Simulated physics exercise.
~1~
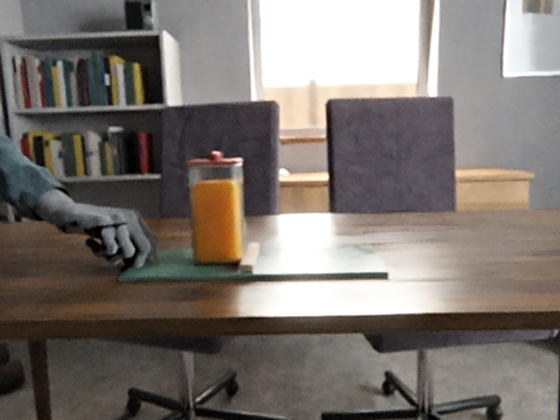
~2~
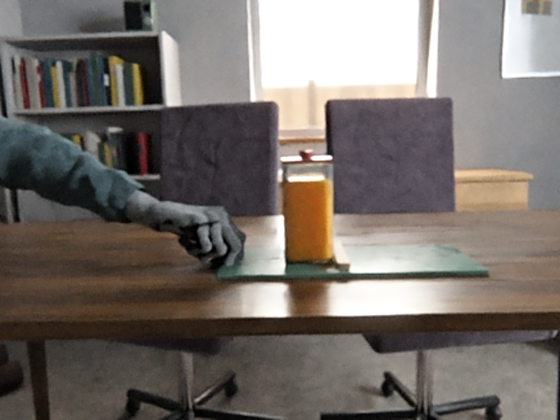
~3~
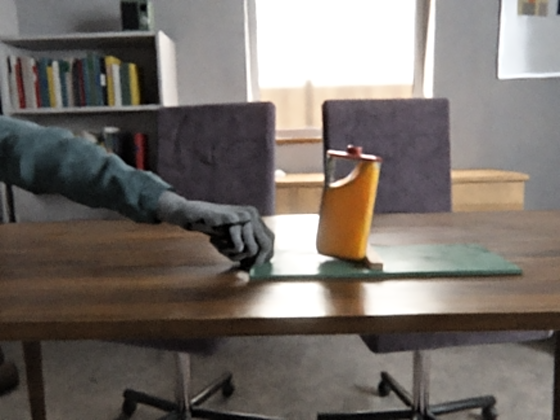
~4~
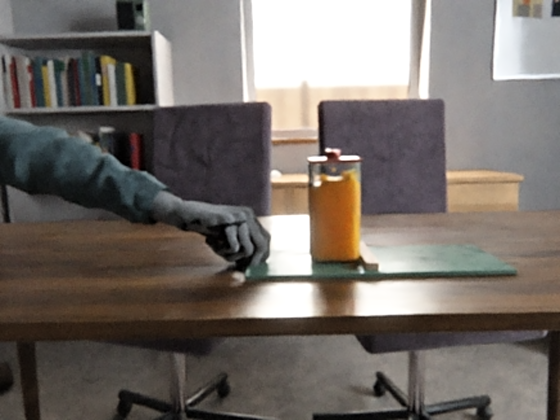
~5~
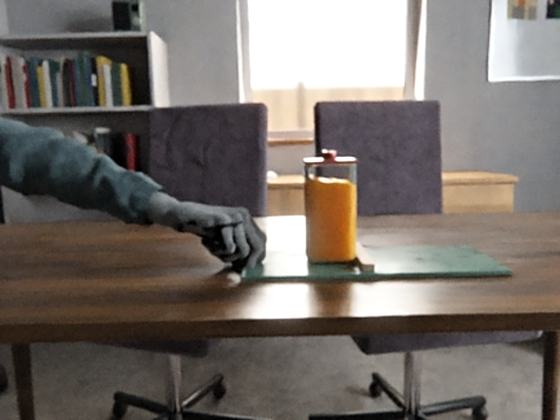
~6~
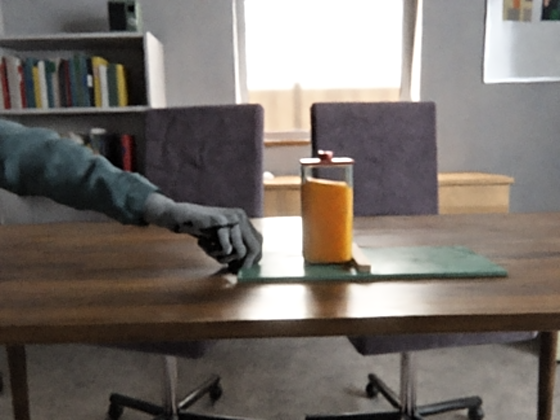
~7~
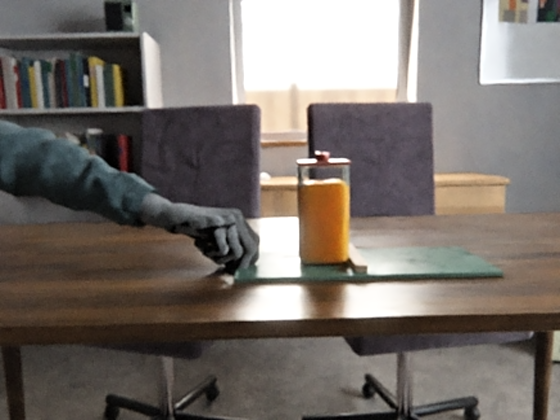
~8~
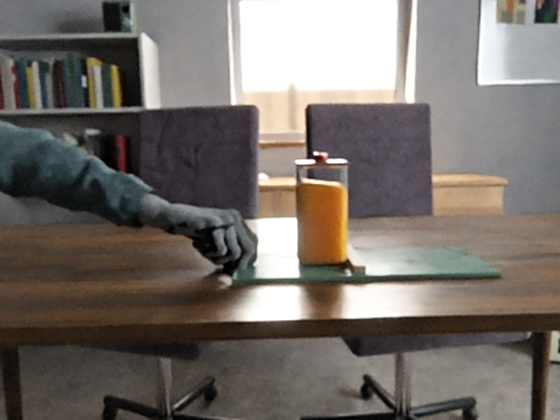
A hand slid a green board to the right along a wooden table, carrying a capped flask of orange juice, then stopped. The flask tipped to the right as the juice sloshed up one side, then rocked back and stayed standing upright on the board.
